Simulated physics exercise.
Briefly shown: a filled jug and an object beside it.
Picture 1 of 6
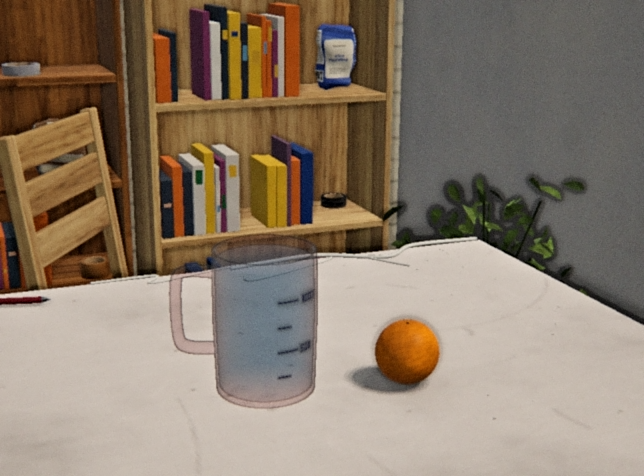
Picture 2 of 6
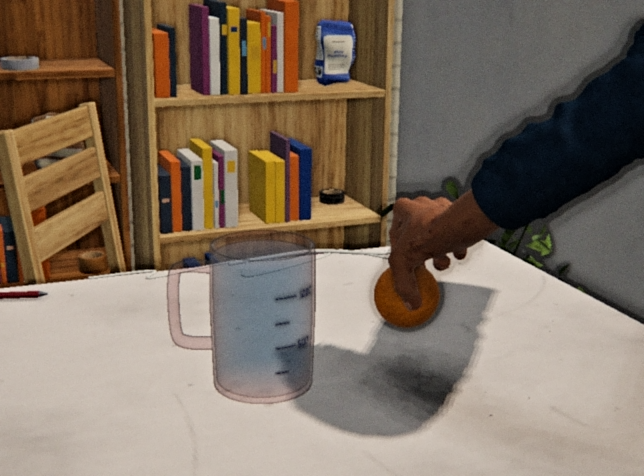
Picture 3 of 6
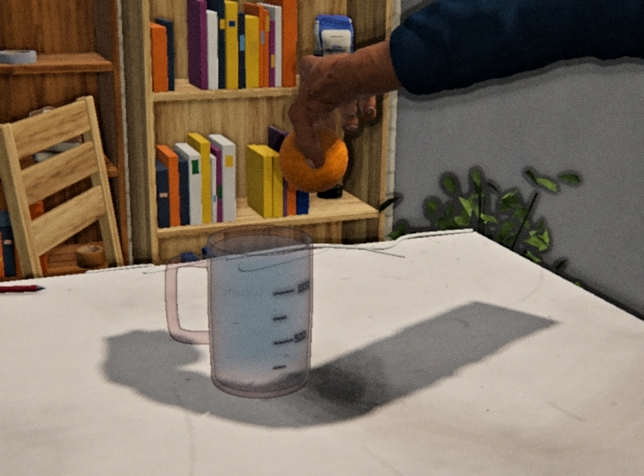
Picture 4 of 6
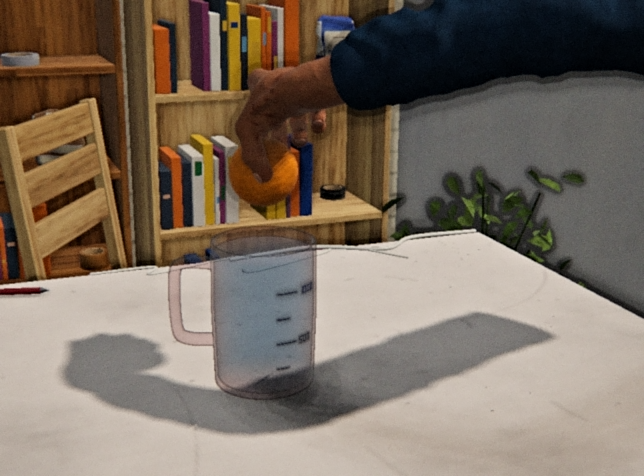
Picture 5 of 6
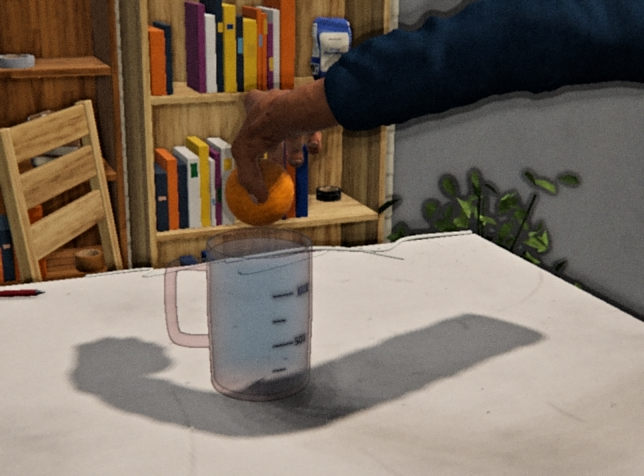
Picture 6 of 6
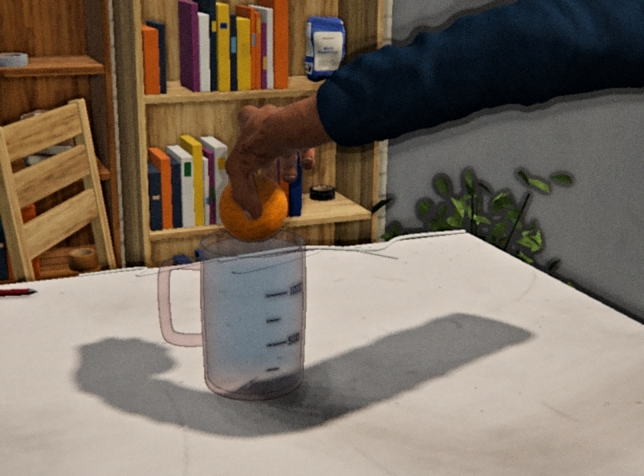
At the start, an orange sits on a pale tabletop to the right of a clear, nearly full measuring jug. A hand in a dark sleeve reaches in from the right, picks it up and carries it left above the jug, then lowers it to just over the surface inside.
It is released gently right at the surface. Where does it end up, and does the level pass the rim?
Water: Afloat; jug: Spill.
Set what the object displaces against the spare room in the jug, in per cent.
Estimate: Roughly 170 per cent.
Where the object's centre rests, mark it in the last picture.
About (253, 260).
Shortly, the orange enters the water; the jug is full to the brim.
Then, the orange comes up again; the jug is full to the brim; the top is wet.
At the finish, the orange bobs at the top; the jug is full to the brim; the top is wet.
